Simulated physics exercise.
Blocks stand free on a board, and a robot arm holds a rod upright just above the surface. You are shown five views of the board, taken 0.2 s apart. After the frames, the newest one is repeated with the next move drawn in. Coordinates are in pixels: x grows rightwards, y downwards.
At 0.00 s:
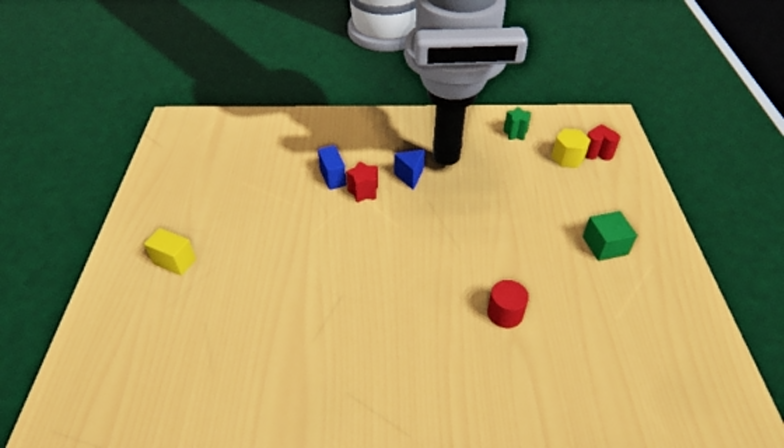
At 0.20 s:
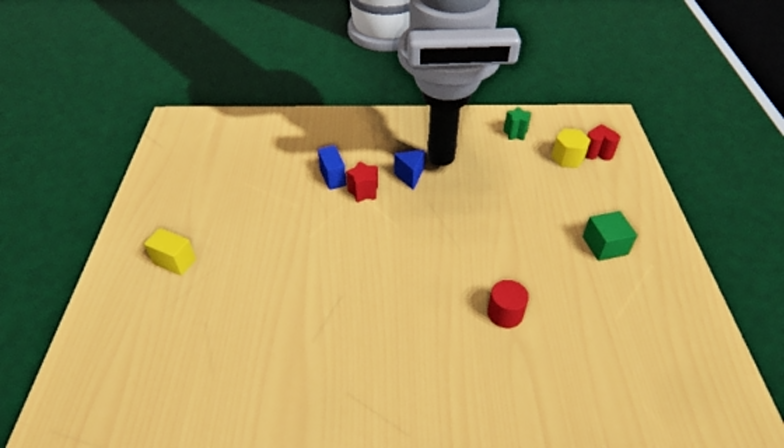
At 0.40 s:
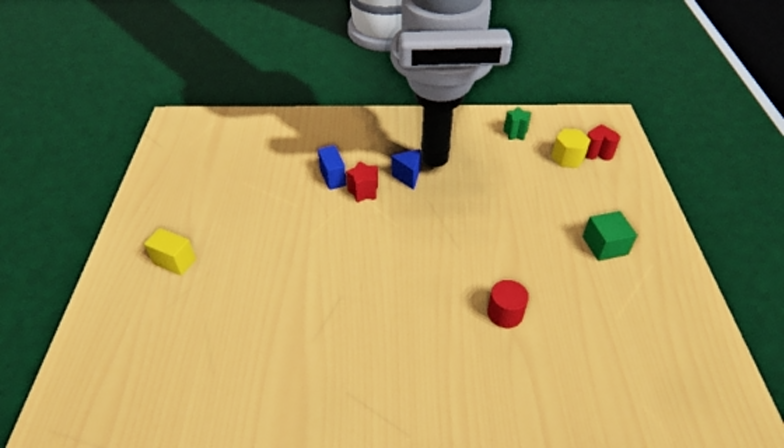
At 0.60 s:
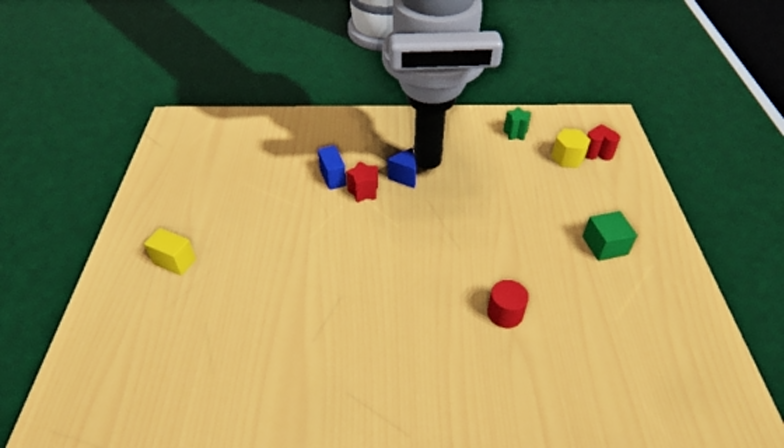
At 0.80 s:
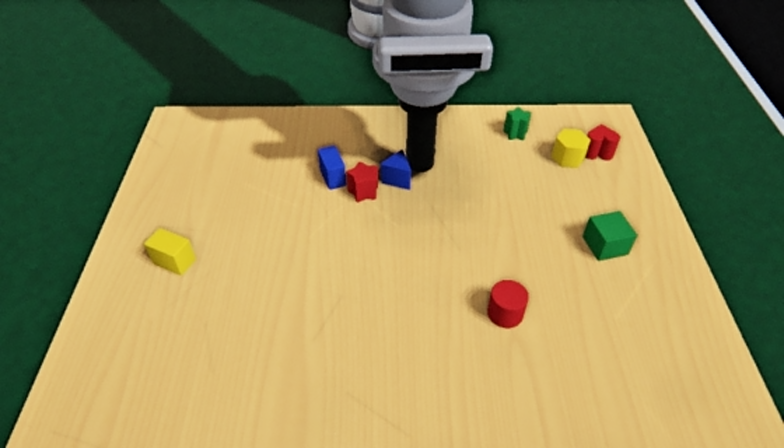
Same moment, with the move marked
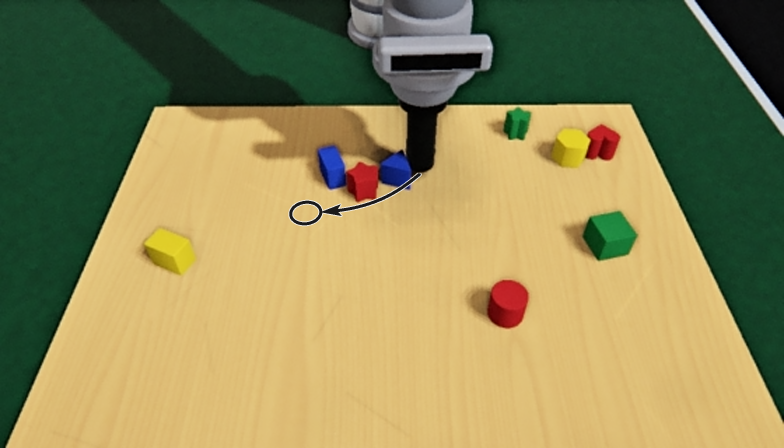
A grey robot arm holding a black rod upright moves slowly left along the far side of a pale wooden board, seen from above at a fixed angle. Blue and red blocks sit left of the rod, a yellow one farther left, and green, yellow and red ones to the right. The rod meets the blue triangular block and pushes it slightly left toward the red star, while the others stay still.
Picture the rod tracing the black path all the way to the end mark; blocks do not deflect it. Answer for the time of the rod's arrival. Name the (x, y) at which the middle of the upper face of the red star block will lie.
The middle of the upper face of the red star block will lie at about (296, 175) in the picture.
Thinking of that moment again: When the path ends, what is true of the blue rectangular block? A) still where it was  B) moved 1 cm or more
That would be B.
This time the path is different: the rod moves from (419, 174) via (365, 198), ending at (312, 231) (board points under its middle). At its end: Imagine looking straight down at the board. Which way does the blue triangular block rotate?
If we look at it from overhead, the blue triangular block pivots clockwise.
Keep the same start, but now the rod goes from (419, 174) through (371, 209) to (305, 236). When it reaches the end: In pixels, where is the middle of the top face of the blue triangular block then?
Top centre: (369, 167).
Path on the board, from (419, 174) through (390, 195) and (350, 209) to (306, 213).
The first path, step by step. One third of the way, rod (389, 185); blue rectangular block (326, 158), turned 25° clockwise; red star block (347, 175), turned 35° anticlockwise; blue triangular block (368, 166), turned 40° clockwise.
Two thirds of the way, rod (349, 199); blue rectangular block (319, 156), turned 55° clockwise; red star block (320, 179); blue triangular block (354, 168), turned 75° clockwise.
At the end, rod (304, 203); blue rectangular block (317, 155), turned 70° clockwise; red star block (296, 175), turned 65° clockwise; blue triangular block (354, 168), turned 75° clockwise.
